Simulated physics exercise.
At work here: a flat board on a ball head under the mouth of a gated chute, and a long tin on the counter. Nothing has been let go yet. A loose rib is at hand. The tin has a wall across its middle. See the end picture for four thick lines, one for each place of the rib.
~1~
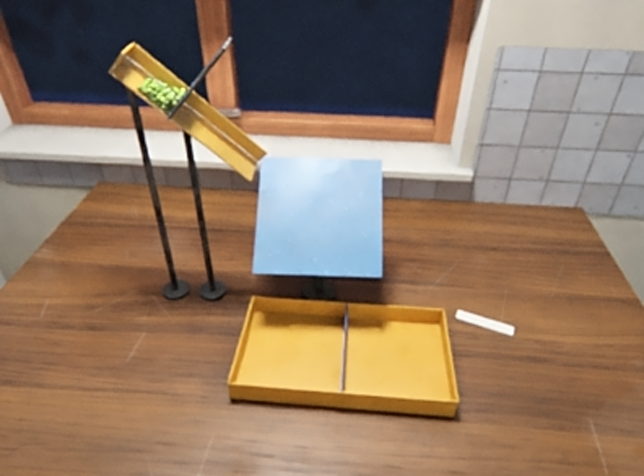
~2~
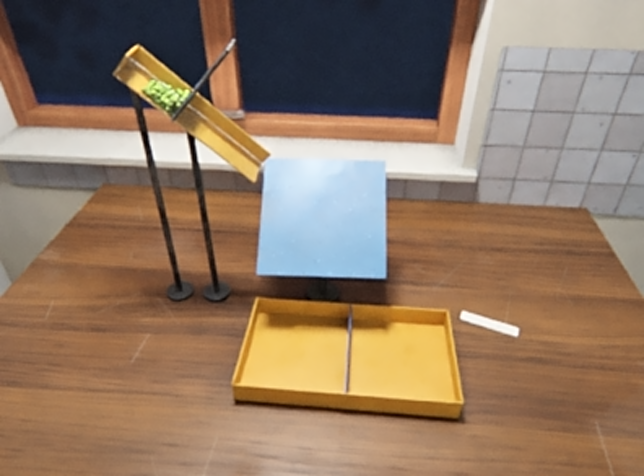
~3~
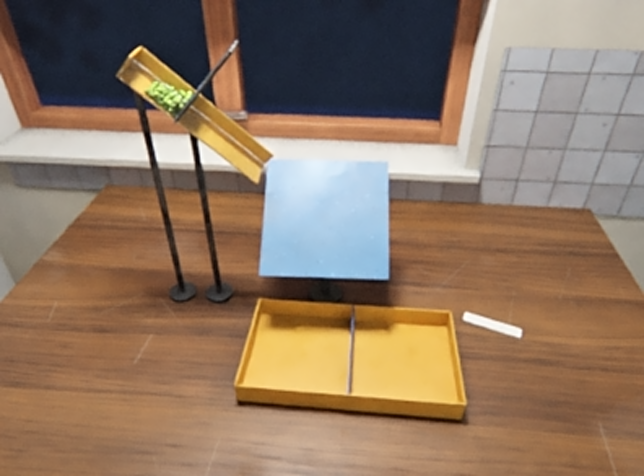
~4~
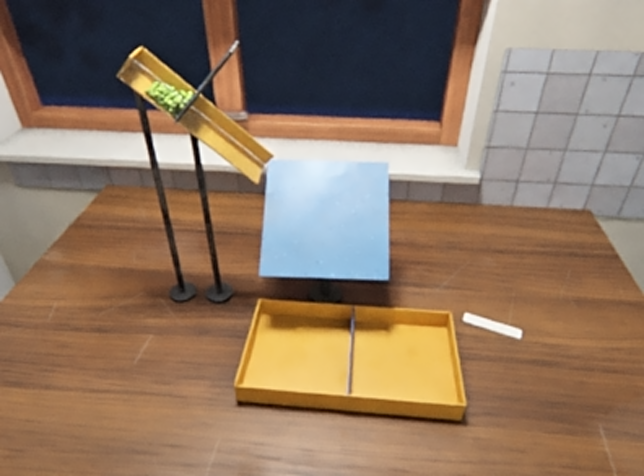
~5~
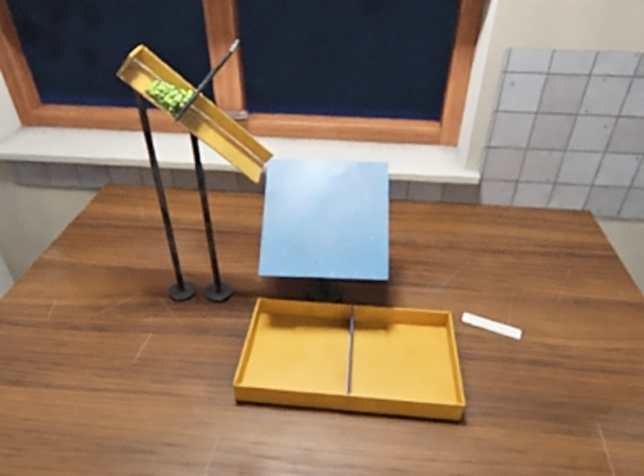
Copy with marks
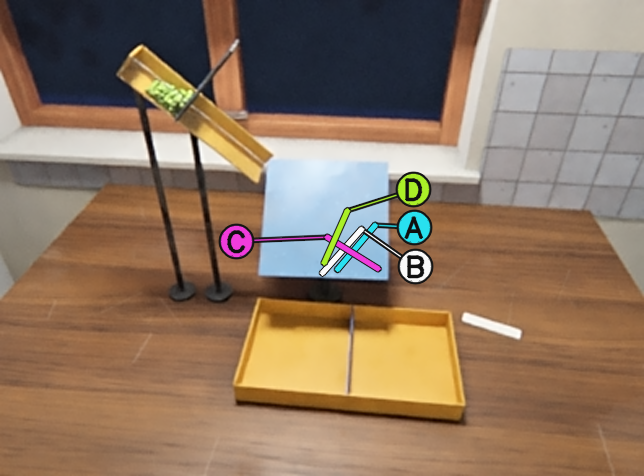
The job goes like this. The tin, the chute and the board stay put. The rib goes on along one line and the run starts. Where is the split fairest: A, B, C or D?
C beats the others.
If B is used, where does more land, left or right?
More lands on the left.
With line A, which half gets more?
Left.
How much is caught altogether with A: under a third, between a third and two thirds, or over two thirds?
It is over two thirds.
On the marked copy, line A from (375, 225) to (337, 269); line B from (361, 229) to (322, 273); line C from (327, 237) to (378, 268); line D from (347, 210) to (324, 262).
For line A, of what is caught, all but a few in the left half, only a few in the right.
For line B, of what is caught, all but a few in the left half, only a few in the right.
For line C, of what is caught, close to half in the left half, close to half in the right.
For line D, of what is caught, the whole lot in the left half, none at all in the right.
